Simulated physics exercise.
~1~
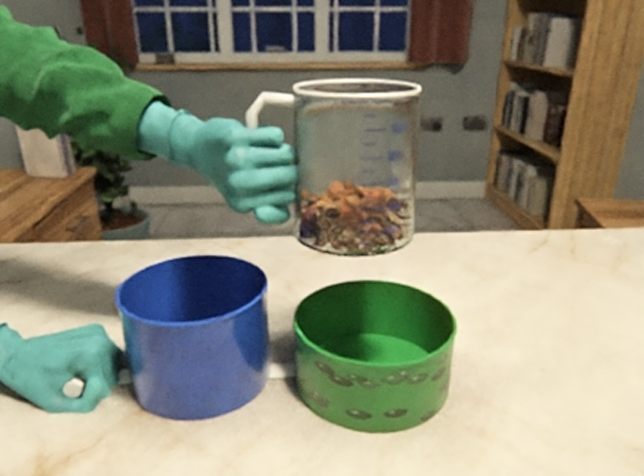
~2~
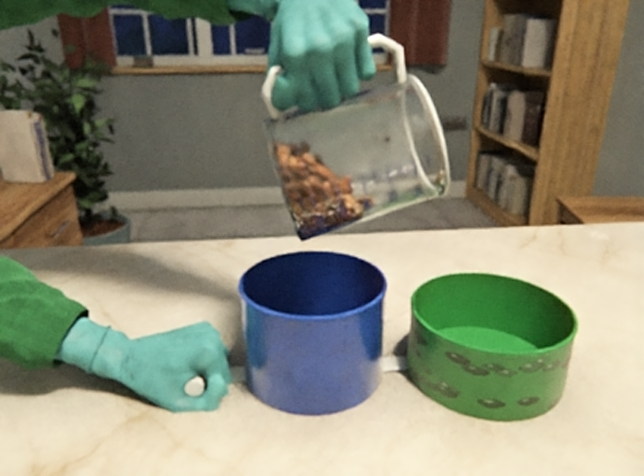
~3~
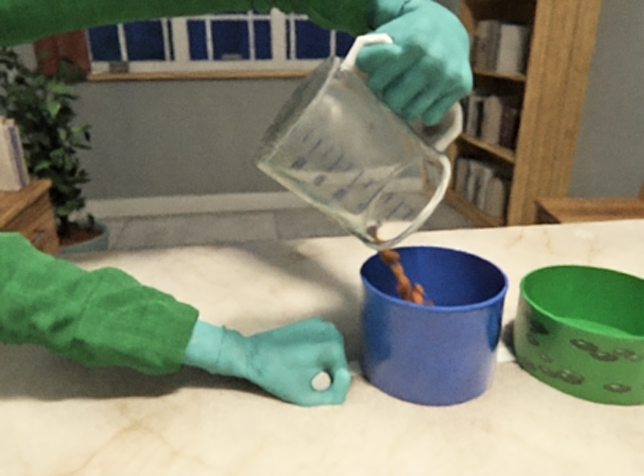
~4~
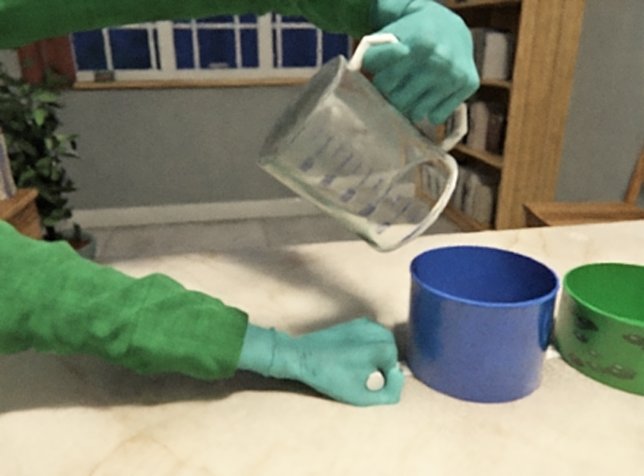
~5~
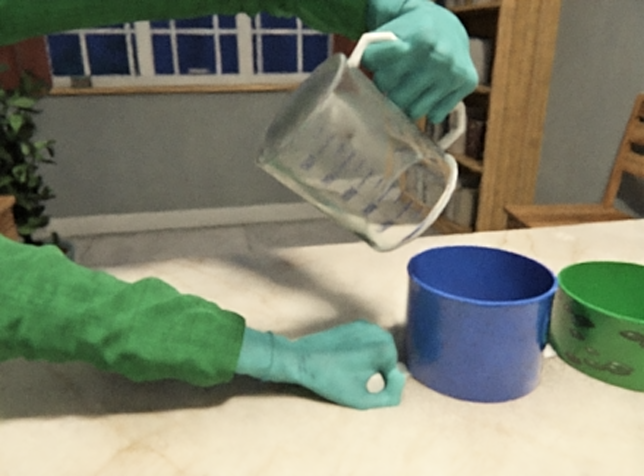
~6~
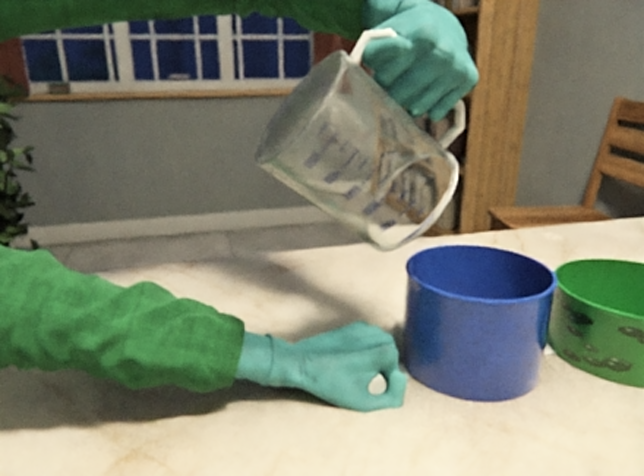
A gloved hand tipped a clear jug of dog kibble further and further over while the other hand slid a joined blue pot and green pot to the right, and the kibble poured into the blue pot, leaving the jug empty and still tilted.
